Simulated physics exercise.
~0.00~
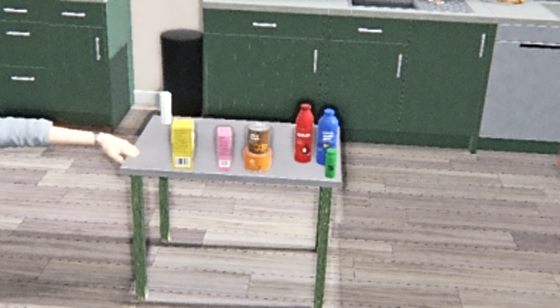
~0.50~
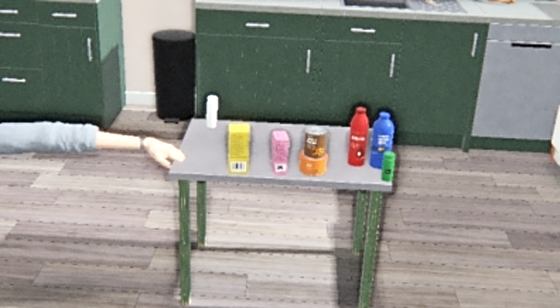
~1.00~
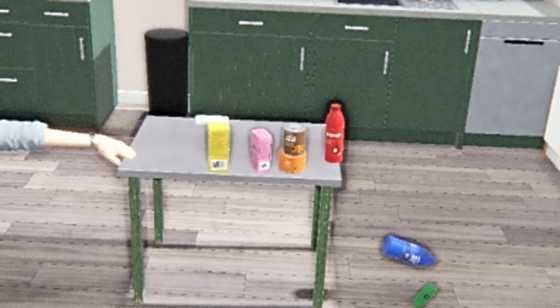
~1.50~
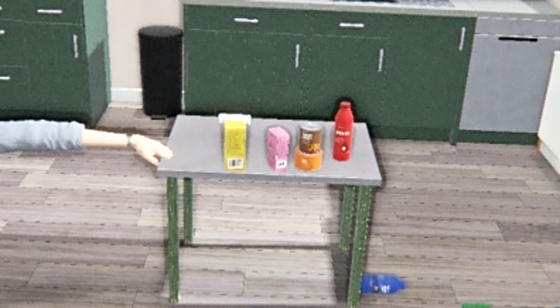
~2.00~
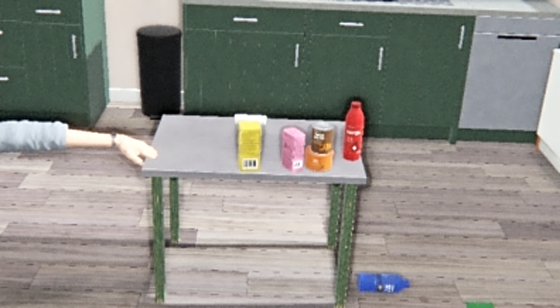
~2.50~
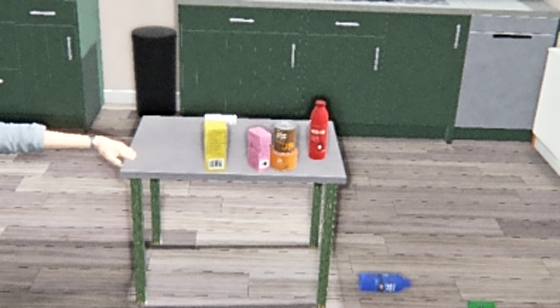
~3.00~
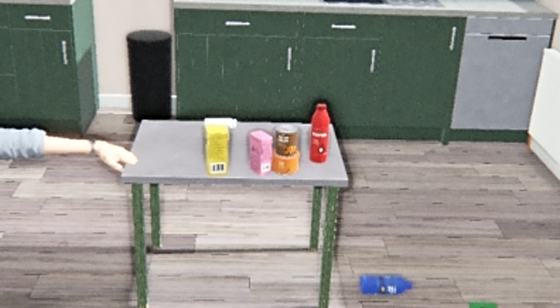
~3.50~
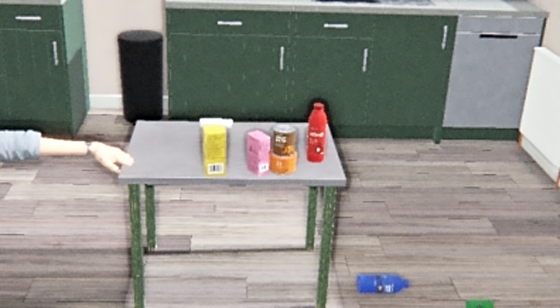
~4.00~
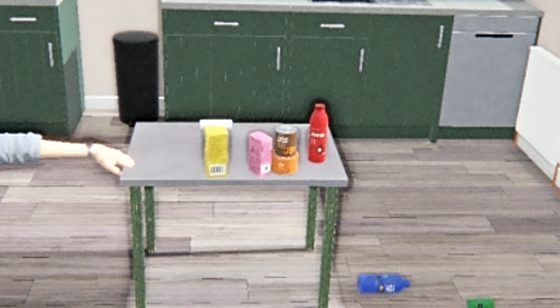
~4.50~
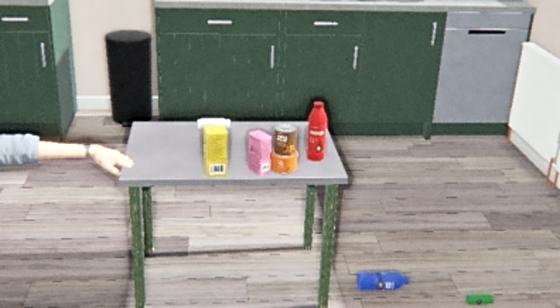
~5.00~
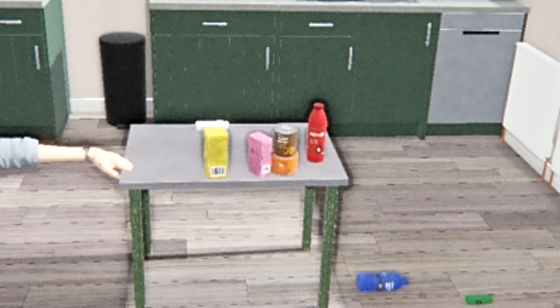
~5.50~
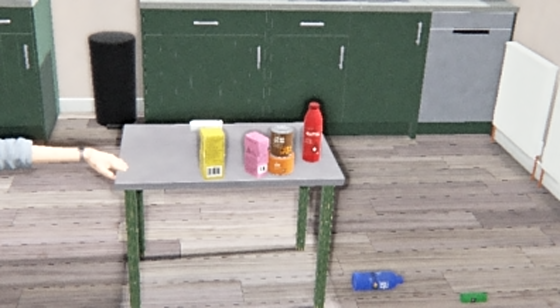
The clip opens on a small grey table with green legs in a kitchen, holding a white shaker, a yellow carton, a pink carton, a brown tin, an orange tub, and red, blue and green containers, while a hand rests at its left edge. The table shifts right, everything still upright. It then jerks back left, the blue bottle and green shaker drop to the floor on the right, and the white shaker tips over. The table slides right again, then left once more. Finally it stays still, the white shaker lying behind the upright yellow carton and the two fallen items on the floor.
